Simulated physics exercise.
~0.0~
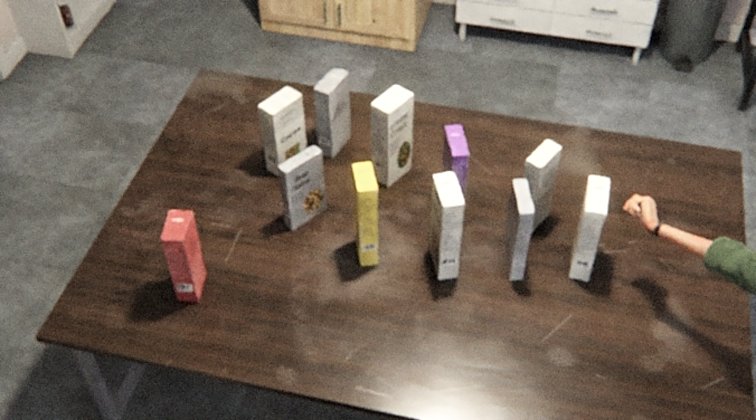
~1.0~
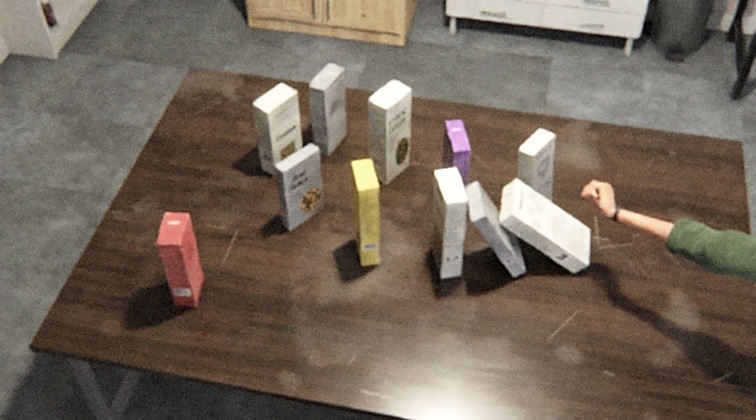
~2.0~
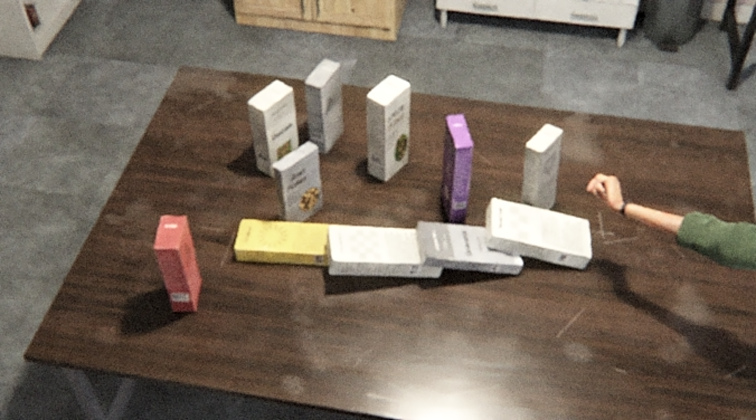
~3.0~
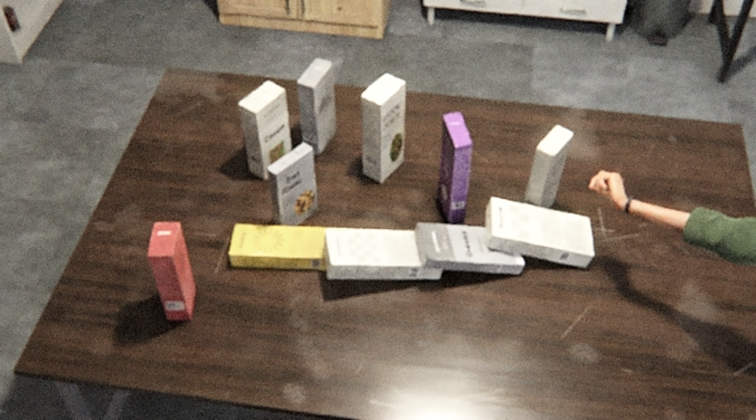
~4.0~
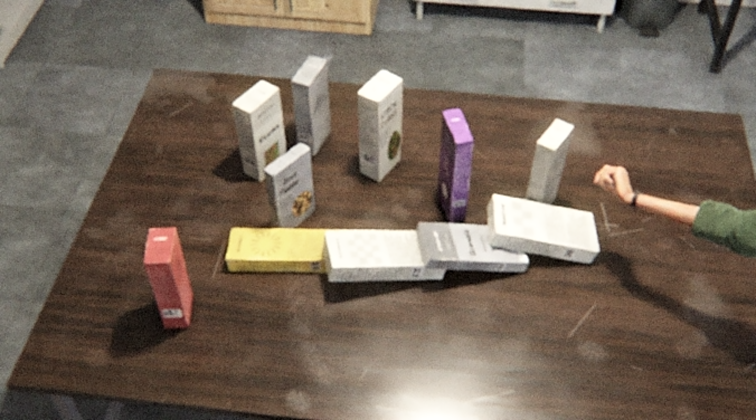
A dark wooden table in a grey-floored room is seen from above, with the view drifting slightly sideways. Cereal boxes stand on their narrow ends across it, a red one at the front left, a yellow one near the middle, a purple one behind, and white and grey ones around them. At the right, a hand on a green-sleeved arm tips the nearest white box leftward. It leans onto a grey box, which tilts toward the next white one. That box and the yellow one then topple left, leaving four lying in an overlapping row. The red box, short of the row's end, stays upright, as do the purple box and the others behind.
